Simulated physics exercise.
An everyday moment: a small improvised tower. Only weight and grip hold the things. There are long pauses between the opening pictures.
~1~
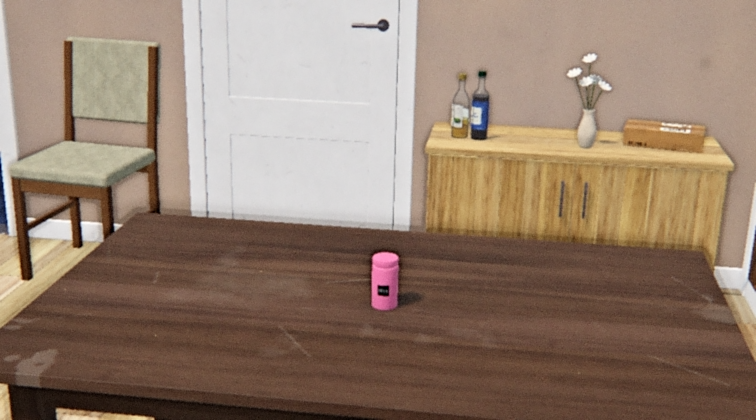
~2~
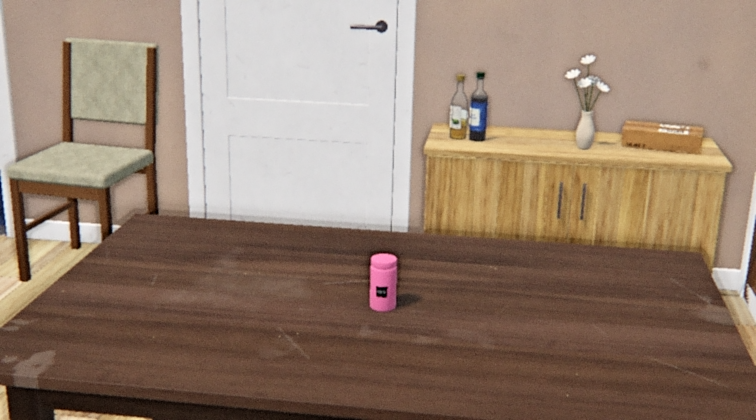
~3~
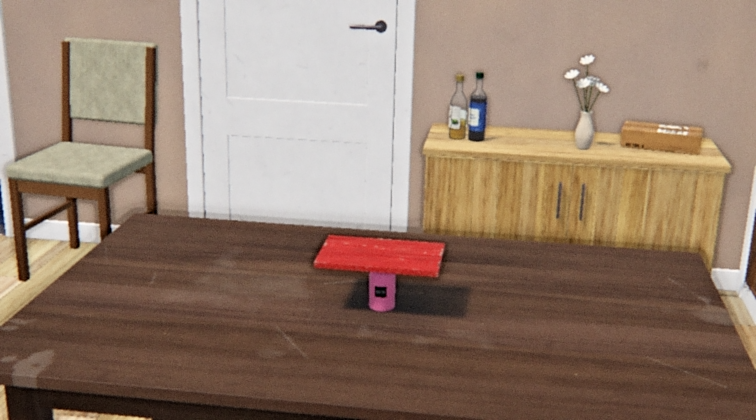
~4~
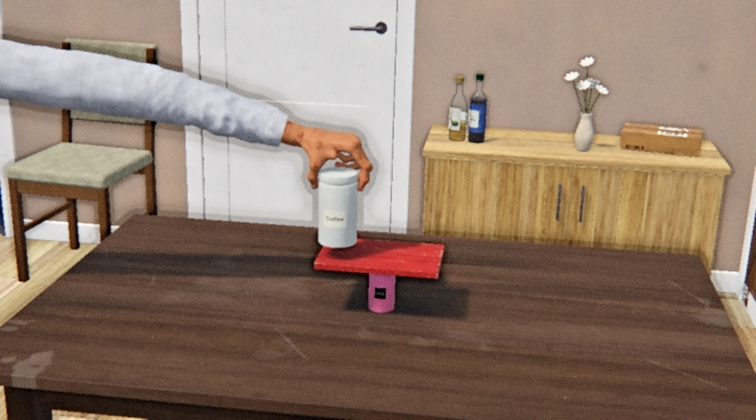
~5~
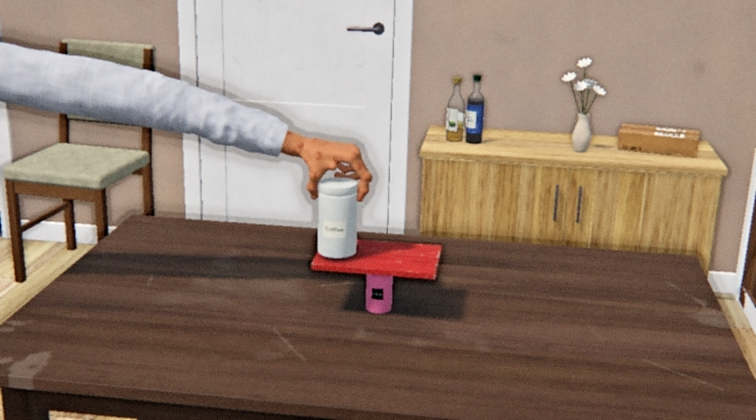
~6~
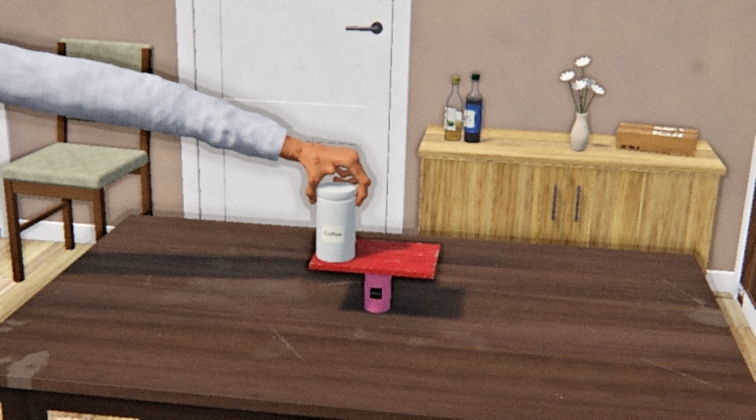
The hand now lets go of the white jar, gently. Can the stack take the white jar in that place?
It loses its balance.
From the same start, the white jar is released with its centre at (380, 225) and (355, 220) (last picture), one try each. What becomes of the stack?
First, it holds; second, it comes apart.
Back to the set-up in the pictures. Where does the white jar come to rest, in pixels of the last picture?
At about (267, 299).
Then, 0.50 s past the last view, white jar now fallen; red board rocked 71° from its first pose.
Then, 0.90 s past the last view, red board now fallen; pink shaker on its side.
Finally, fallen, red board and white jar; down or leaning hard in the stack, pink shaker. Final places as the last picture's camera would see them, white jar near (267, 299). The stack comes apart.
